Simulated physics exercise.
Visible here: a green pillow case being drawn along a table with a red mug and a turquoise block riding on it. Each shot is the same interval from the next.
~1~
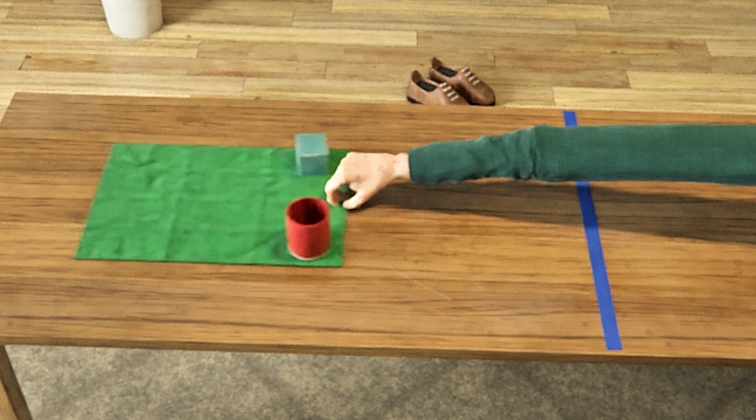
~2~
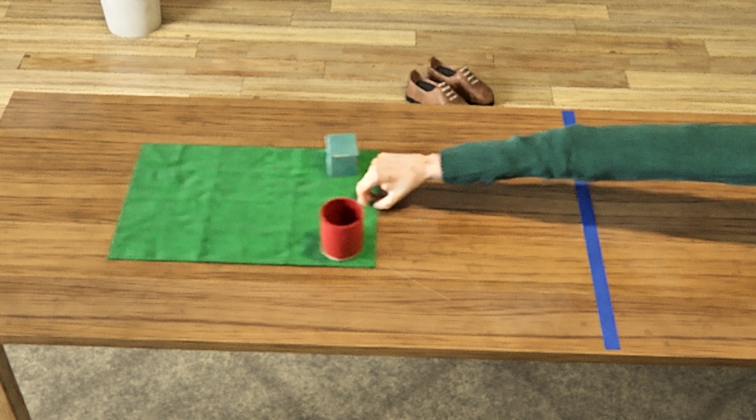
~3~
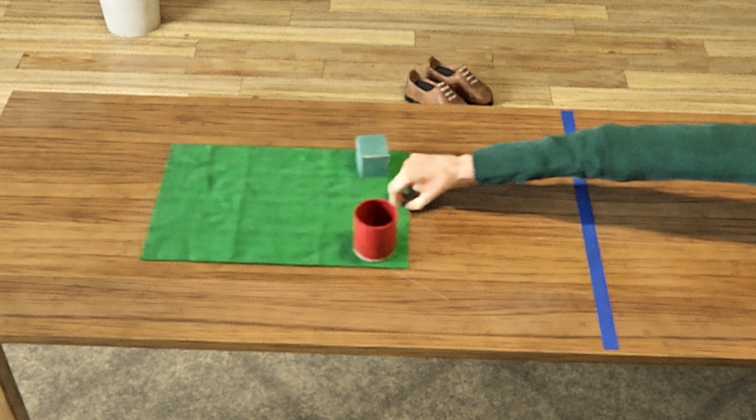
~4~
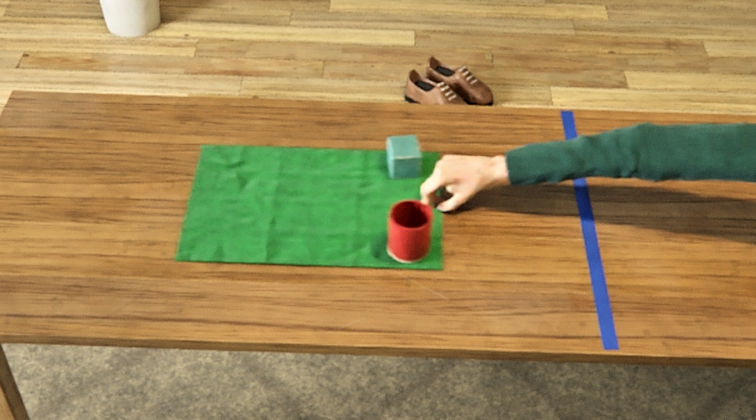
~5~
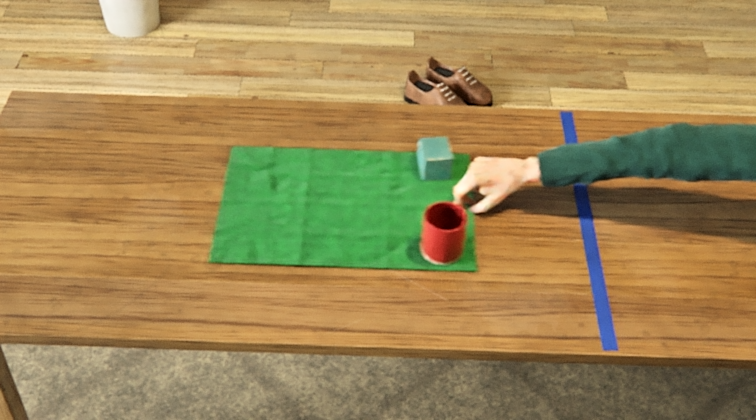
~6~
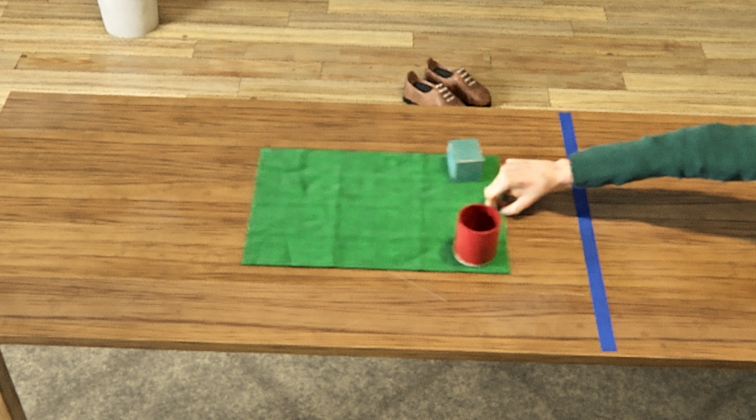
A green cloth slid steadily to the right across a wooden table as a hand in a green sleeve pulled its edge, carrying a red mug and a turquoise block along with it.
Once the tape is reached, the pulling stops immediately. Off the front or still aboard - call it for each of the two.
Red mug: Off the front, turquoise block: Off the front.
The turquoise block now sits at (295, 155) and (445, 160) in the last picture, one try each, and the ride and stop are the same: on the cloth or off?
Placed at the first point, the item rides out the stop; placed at the second, it goes over the edge.
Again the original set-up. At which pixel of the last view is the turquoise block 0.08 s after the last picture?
About (515, 163).
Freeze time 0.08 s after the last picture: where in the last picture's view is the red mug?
It is at roughly (533, 238).
Then, 0.08 s later than the last view, hem short of the tape; red mug on the cloth near (533, 238); turquoise block on the cloth near (516, 162).
Then, 0.19 s later than the last view, hem at the tape; red mug ahead of the hem near (605, 241); turquoise block ahead of the hem near (581, 165).
Finally, hem at the tape; red mug ahead of the hem near (681, 245); turquoise block ahead of the hem near (651, 168). The red mug leaves the cloth and the turquoise block shoots off the front.
